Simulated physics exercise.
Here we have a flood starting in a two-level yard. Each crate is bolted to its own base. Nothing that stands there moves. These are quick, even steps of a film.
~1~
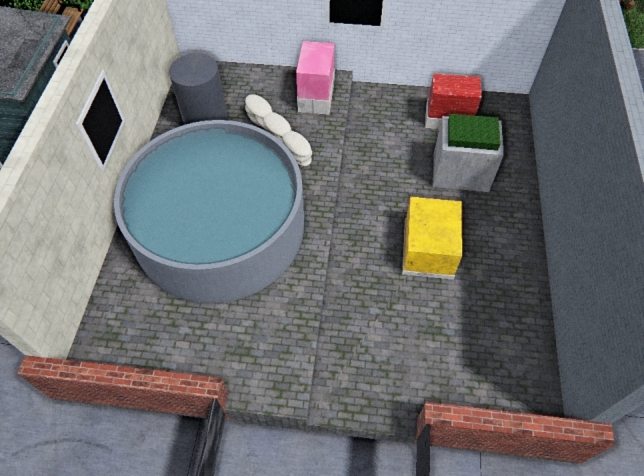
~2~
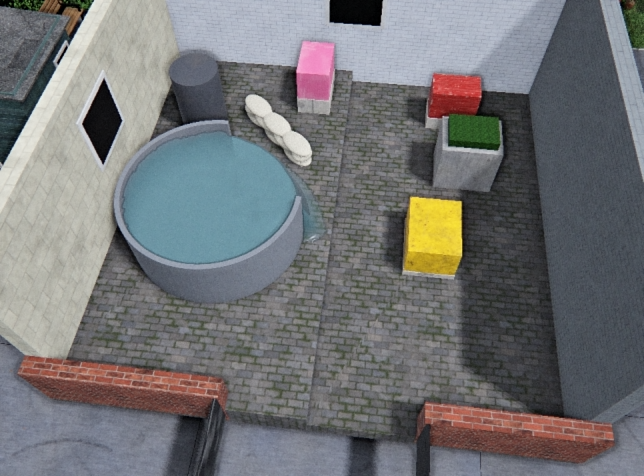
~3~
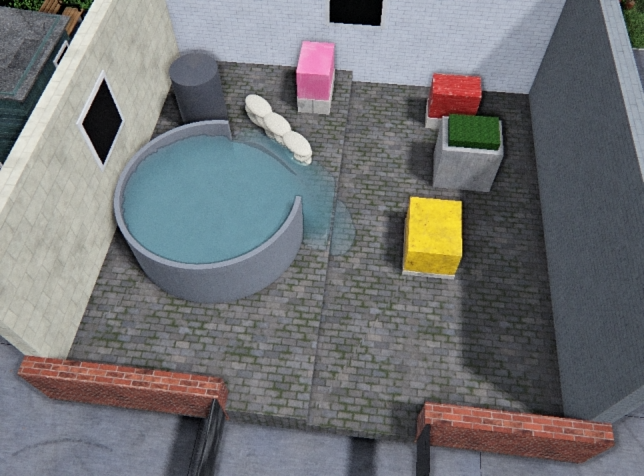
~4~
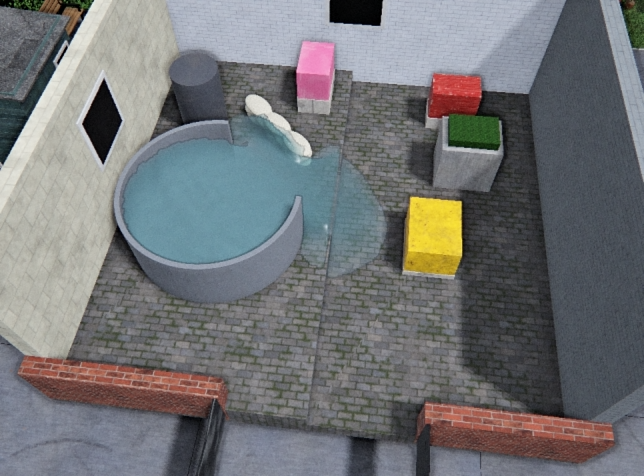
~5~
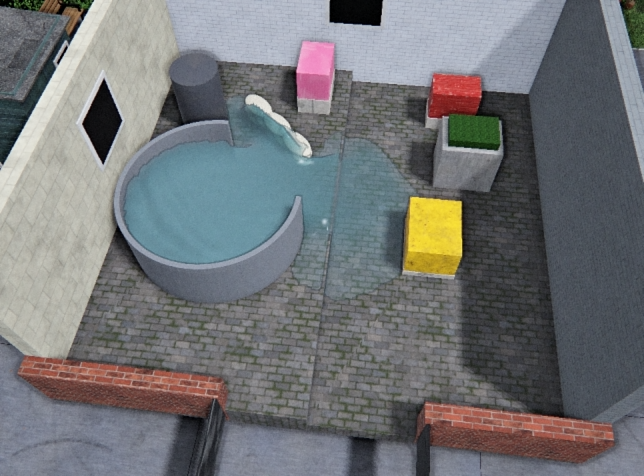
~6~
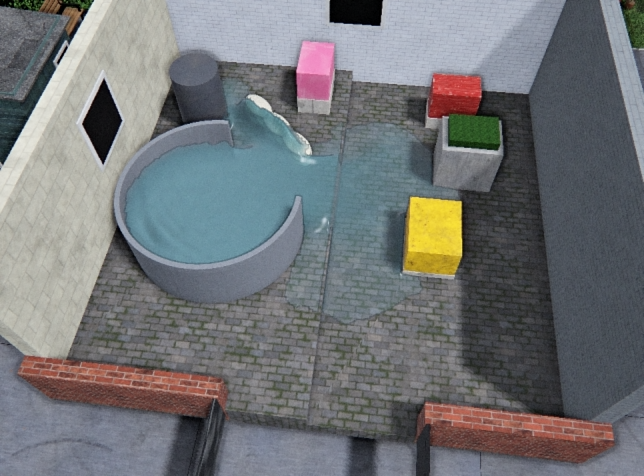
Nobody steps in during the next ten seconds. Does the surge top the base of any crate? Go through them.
One by one: The yellow crate is wetted; the pink crate escapes dry; the red crate is wetted.
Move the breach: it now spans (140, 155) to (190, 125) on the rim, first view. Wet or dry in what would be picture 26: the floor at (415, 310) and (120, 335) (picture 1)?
As listed: No water, awash.
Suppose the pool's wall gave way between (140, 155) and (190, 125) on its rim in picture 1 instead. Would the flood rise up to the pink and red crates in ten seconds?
One by one: Pink crate is wetted; red crate escapes it.
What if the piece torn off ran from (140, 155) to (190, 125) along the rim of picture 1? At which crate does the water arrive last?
That is the yellow one.
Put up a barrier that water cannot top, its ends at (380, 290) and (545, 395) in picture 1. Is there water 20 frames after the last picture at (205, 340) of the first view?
Answer: Free of water.
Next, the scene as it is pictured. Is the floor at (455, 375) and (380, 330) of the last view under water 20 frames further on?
In that order: Wet, flooded.
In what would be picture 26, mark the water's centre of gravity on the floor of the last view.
Roughly at (331, 181).
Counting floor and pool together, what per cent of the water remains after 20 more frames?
Close to 98 %.
A moment on, water covers 45 % of the floor; the yellow crate water round its plinth, the pink crate water round its plinth, the red crate water round its plinth.
Next, water covers 70 % of the floor; the yellow crate water round its plinth, the pink crate water round its plinth, the red crate water round its plinth.
Then, water covers 85 % of the floor; the yellow crate water round its plinth, the pink crate water round its plinth, the red crate water round its plinth.
Later, water covers 95 % of the floor; the yellow crate water round its plinth, the pink crate water round its plinth, the red crate water round its plinth.
In the end, water covers 95 % of the floor; the yellow crate was topped, the pink crate stayed above the water, the red crate was topped.
